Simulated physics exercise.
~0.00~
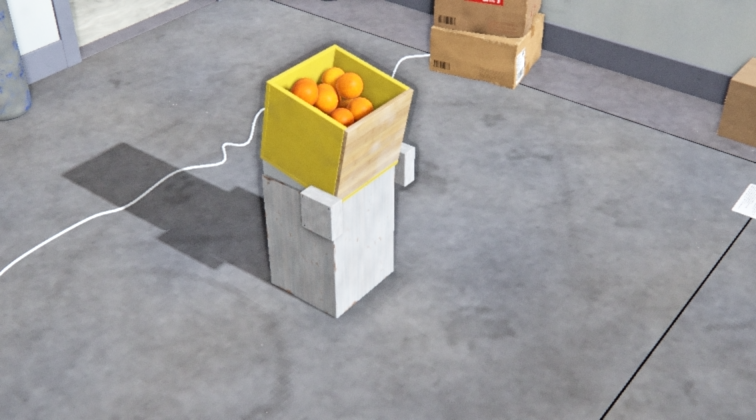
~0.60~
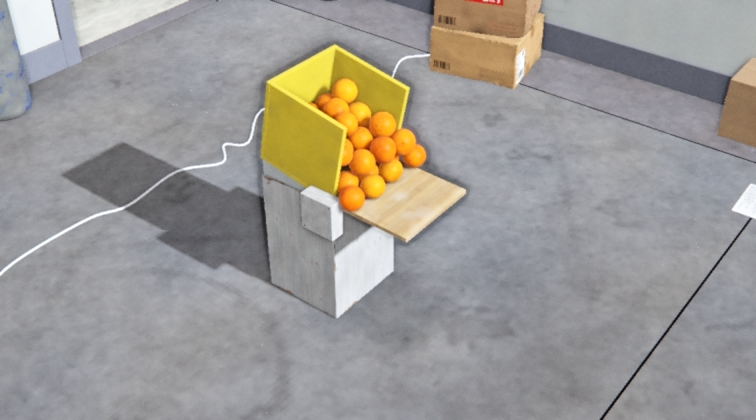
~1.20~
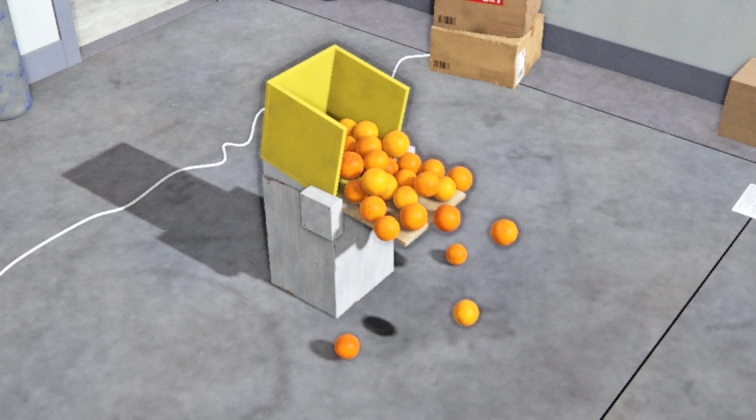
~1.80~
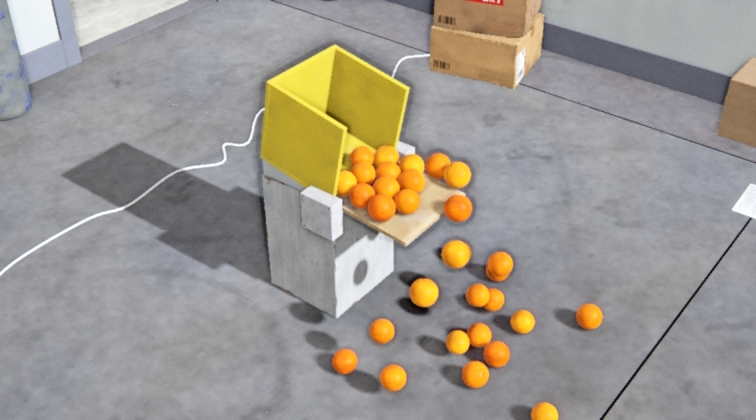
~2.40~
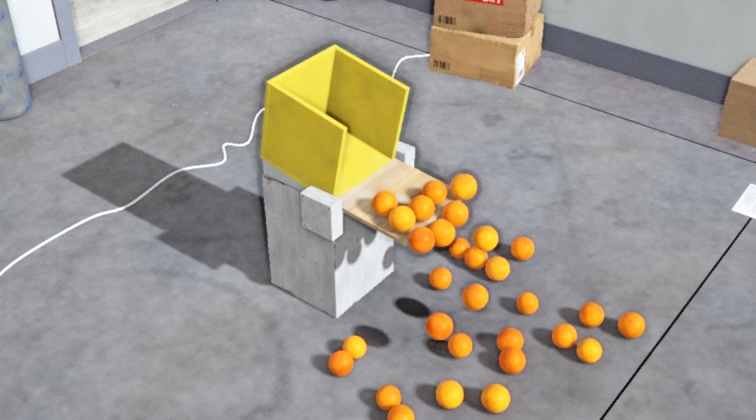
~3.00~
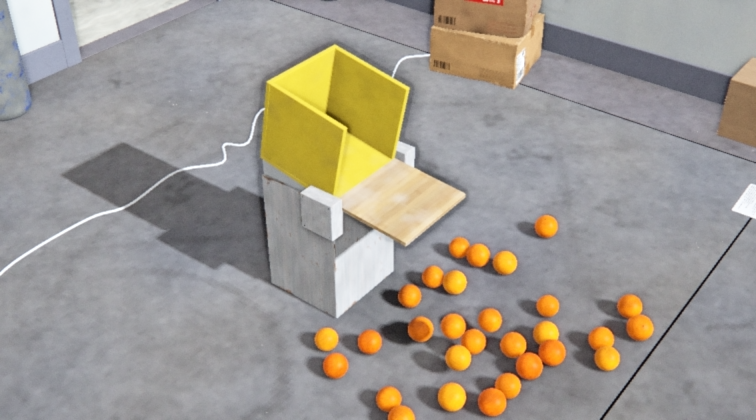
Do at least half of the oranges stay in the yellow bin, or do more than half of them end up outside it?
More than half end up outside it. The yellow bin is left empty, and the oranges lie scattered over the floor.
A wooden flap closes the front of a yellow bin of oranges, which sits on a pale grey block on a concrete floor. The flap swings down to the right and stops as a flat shelf, and the oranges slump forward onto it. The first few roll over its edge and drop to the floor. More follow in a steady spill, scattering toward the lower right while the bin empties behind them. The last oranges leave the shelf, and the bin and lowered flap end up bare, with all the fruit spread across the floor.
